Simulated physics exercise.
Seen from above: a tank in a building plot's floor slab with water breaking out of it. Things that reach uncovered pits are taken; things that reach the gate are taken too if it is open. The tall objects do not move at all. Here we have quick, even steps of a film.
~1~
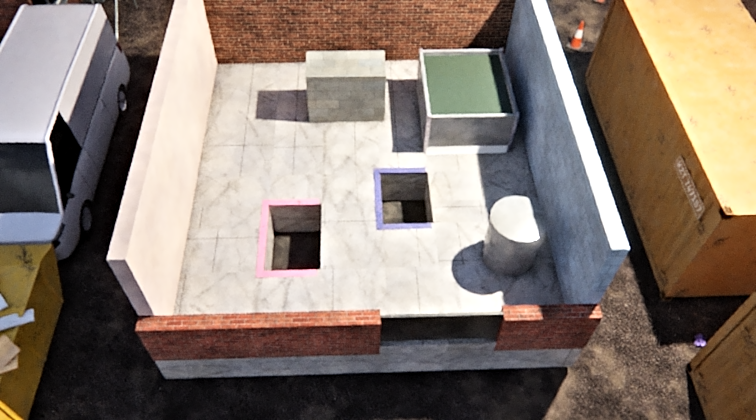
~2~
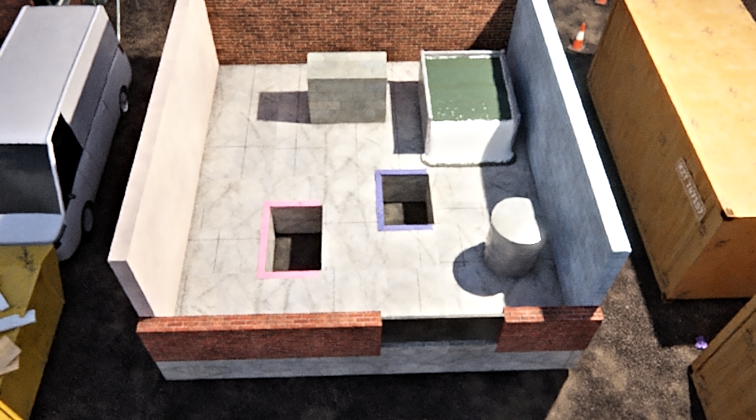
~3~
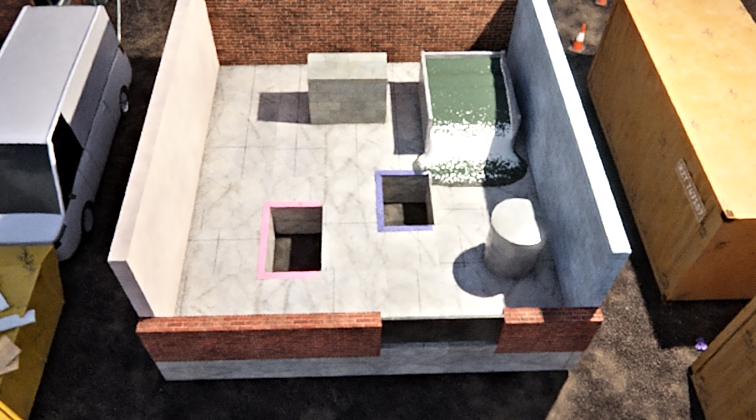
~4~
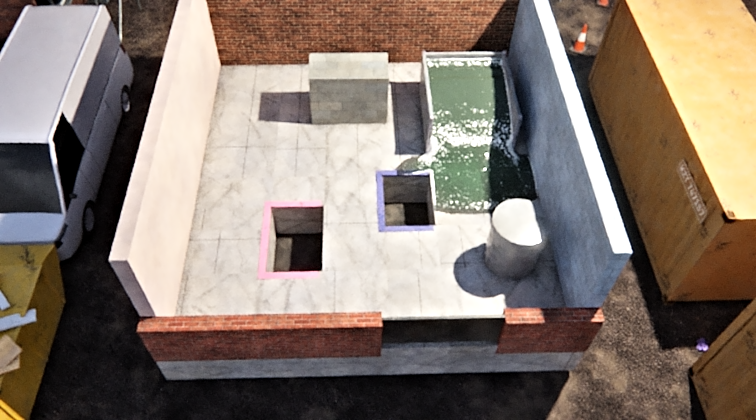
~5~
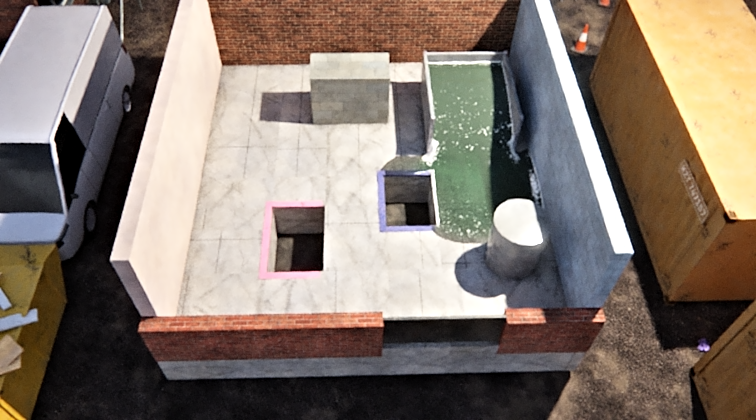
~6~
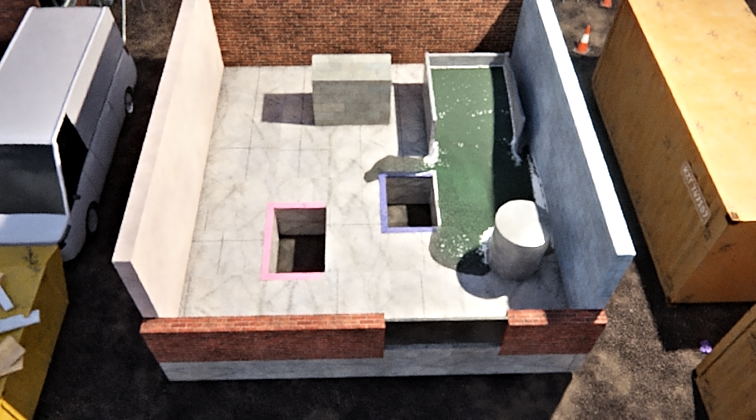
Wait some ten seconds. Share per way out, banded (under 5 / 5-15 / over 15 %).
In the end gate: The bottom band; blue pit: The top band; pink pit: The top band.
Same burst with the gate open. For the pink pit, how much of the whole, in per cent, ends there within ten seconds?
Pink pit, per cent: 8.
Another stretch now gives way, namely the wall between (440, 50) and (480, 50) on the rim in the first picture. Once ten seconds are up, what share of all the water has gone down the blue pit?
Share recorded - blue: 6 %.
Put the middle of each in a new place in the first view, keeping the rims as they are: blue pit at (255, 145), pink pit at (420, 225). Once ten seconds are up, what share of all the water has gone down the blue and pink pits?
Roughly: Blue pit 8 %, pink pit 60 %.
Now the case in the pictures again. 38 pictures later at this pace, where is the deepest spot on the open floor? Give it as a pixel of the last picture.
Near (268, 339).
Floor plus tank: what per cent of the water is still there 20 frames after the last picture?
Estimate: 78 %.
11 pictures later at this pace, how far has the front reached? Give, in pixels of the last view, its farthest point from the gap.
I'd go with roughly (233, 339).
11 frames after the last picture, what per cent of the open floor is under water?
Roughly 30 percent.
A moment on, water covers 25 % of the floor; the gate 0 %, the blue pit 9 %, the pink pit 0 %.
Next, water covers 30 % of the floor; the gate 0 %, the blue pit 15 %, the pink pit 0 %.
Then, water covers 45 % of the floor; the gate 0 %, the blue pit 21 %, the pink pit 1 %.
Later, water covers 75 % of the floor; the gate 0 %, the blue pit 33 %, the pink pit 11 %.
In the end, water covers 85 % of the floor; the gate 0 %, the blue pit 39 %, the pink pit 18 %.
